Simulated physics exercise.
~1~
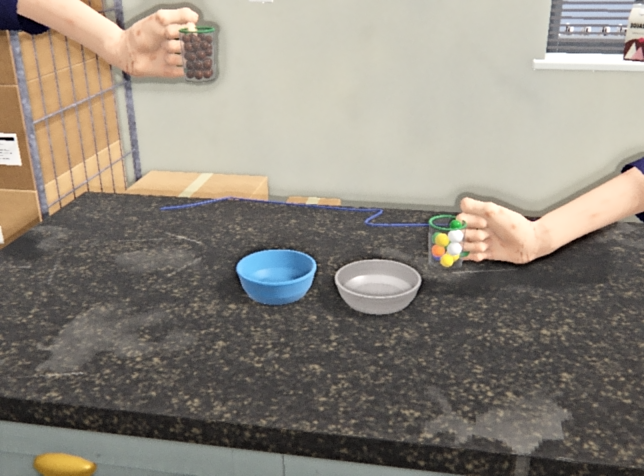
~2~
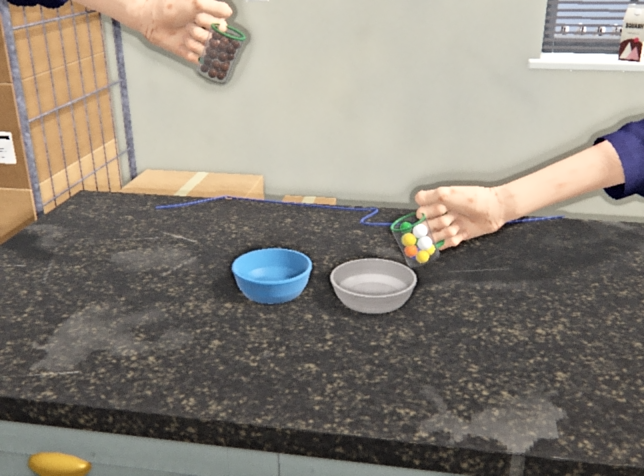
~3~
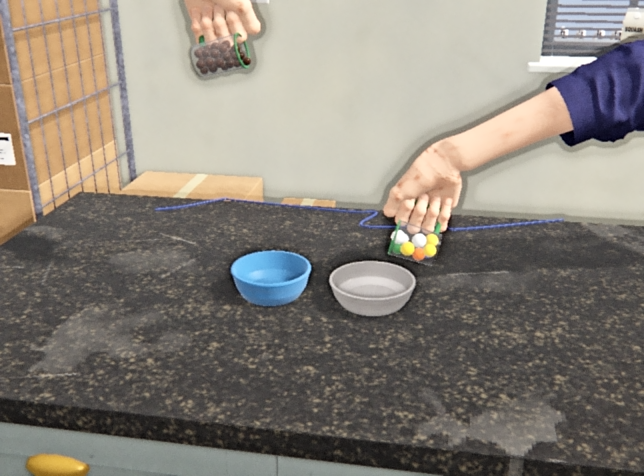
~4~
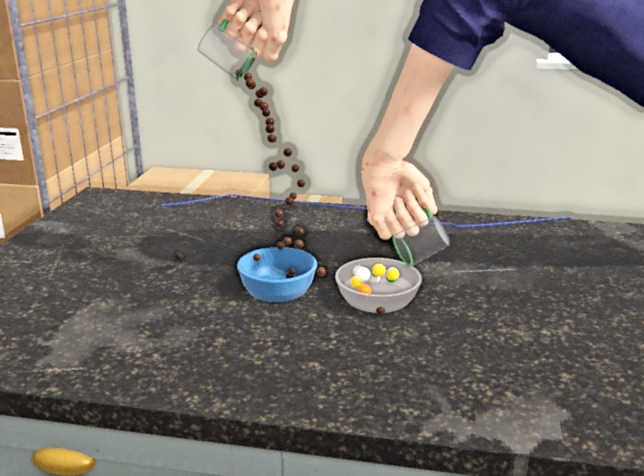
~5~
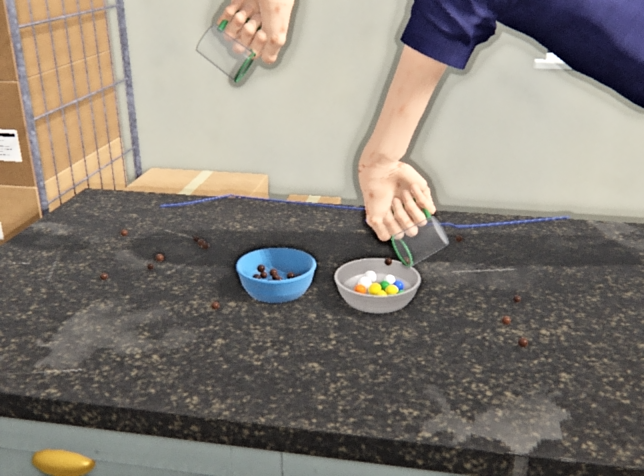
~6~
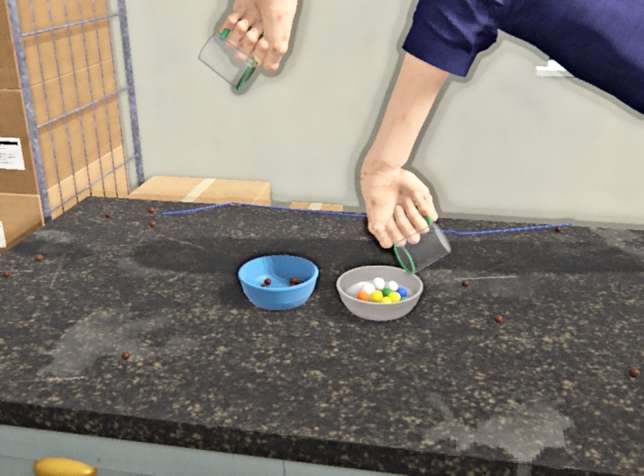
To begin with, two hands hold clear cups above a dark speckled counter, the left one of small brown balls high over a blue bowl, the right one of colourful balls low beside a grey bowl. Both hands move inward and tip their cups onto their sides. The cups then turn upside down, and the brown balls fall in a long stream while the colourful ones drop a short way into the grey bowl. Many brown balls bounce out and scatter across the counter. Finally, roughly half remain in the blue bowl, while the grey bowl keeps all its balls.
